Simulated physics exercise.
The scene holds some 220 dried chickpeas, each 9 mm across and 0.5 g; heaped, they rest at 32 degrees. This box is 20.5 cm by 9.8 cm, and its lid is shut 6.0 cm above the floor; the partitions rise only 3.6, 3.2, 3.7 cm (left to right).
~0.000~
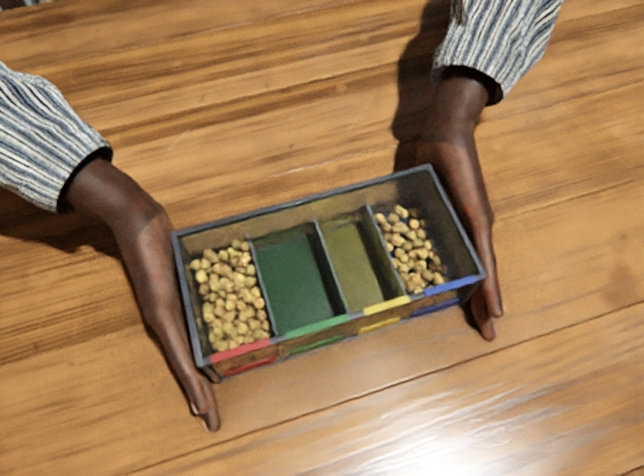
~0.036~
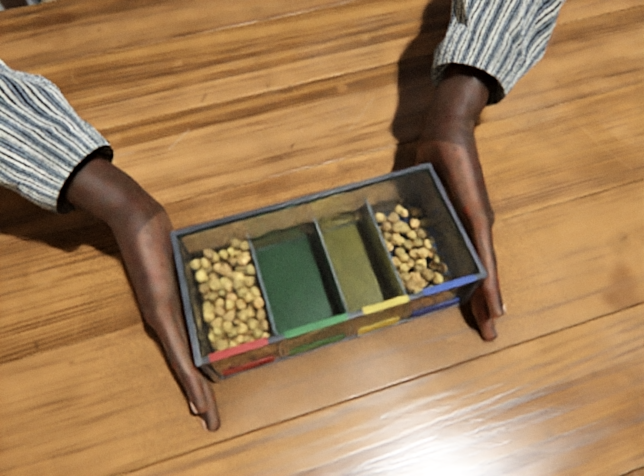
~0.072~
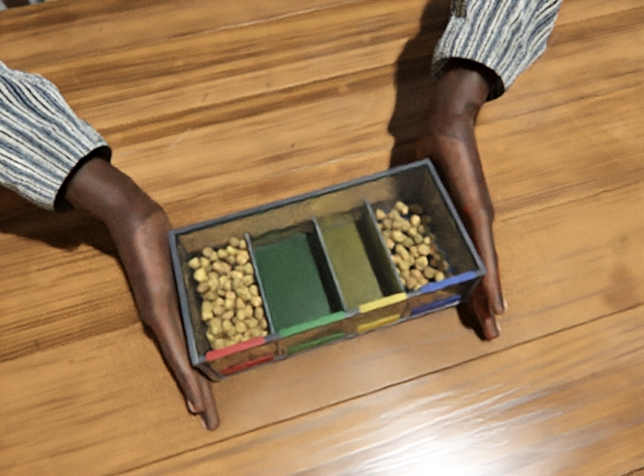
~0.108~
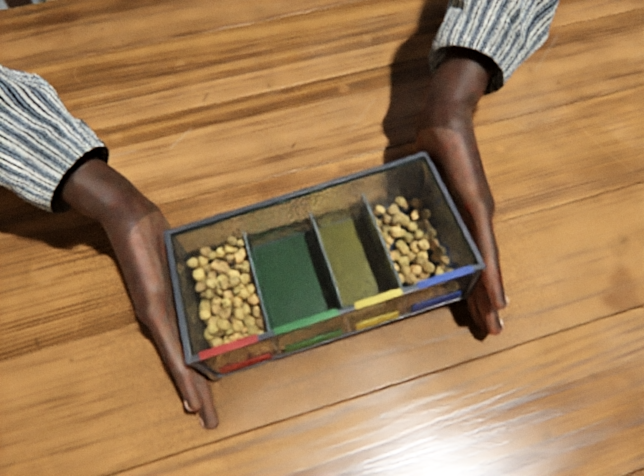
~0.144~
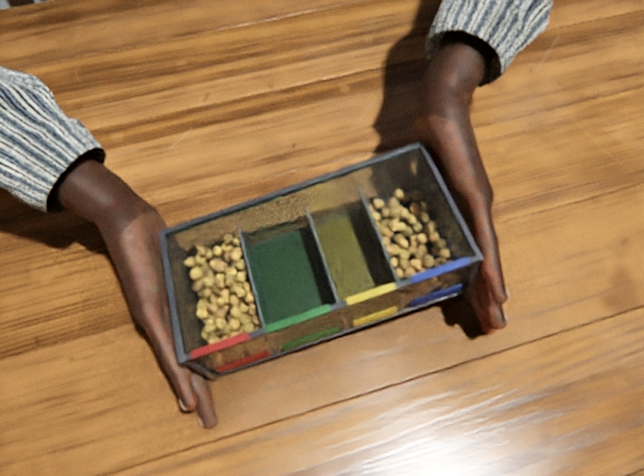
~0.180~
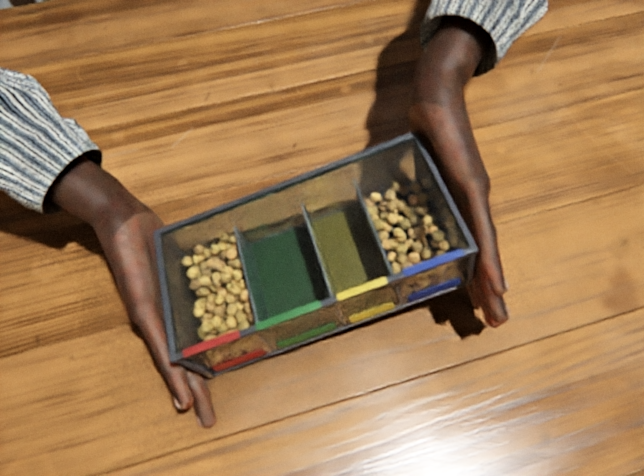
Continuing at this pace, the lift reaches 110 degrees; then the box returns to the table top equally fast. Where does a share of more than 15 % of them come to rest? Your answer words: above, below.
Red - above; blue - below; green - below; yellow - below.
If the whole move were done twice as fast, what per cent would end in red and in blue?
Red 85 %; blue 0 %.
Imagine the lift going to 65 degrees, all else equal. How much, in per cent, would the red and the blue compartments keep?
In per cent, red 65 and blue 35.
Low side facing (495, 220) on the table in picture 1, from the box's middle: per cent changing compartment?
Roughly 65 per cent.
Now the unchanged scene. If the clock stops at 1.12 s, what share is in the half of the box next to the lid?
Around 50 %.
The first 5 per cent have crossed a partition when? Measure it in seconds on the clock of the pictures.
Near 1.10 s.
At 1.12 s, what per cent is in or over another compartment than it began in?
At that moment it's some 5 per cent.
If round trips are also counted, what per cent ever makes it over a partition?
I'd put it at some 30 percent of the pieces.
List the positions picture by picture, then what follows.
Box tilt 0 degrees, front corners at (203, 360) and (480, 275); red 65 %, blue 35 %, in the first picture.
Box tilt 1 degrees, front corners at (202, 359) and (480, 274), in the second picture.
Box tilt 2 degrees, front corners at (198, 358) and (480, 271), in the third picture.
Box tilt 5 degrees, front corners at (192, 357) and (478, 265), lowest corner left back, in the fourth picture.
Box tilt 9 degrees, front corners at (185, 356) and (475, 257), lowest corner left back, in the fifth picture.
Box tilt 13 degrees, front corners at (177, 355) and (470, 248), lowest corner left back; red 65 %, blue 35 %. Its pace works out near 110 degrees a second, in the sixth picture.
After 1.12 s, tilt 110 degrees; red 70 %, blue 25 %, yellow 5 %.
Then, at 1.74 s, tilt 50 degrees; red 90 %, blue 5 %, green 5 %.
Then, at 2.41 s, tilt 0 degrees; red 90 %, blue 5 %, green 5 %.
By 2.7 s all is still; red 90 %, blue 5 %, green 5 %, yellow 0 %.
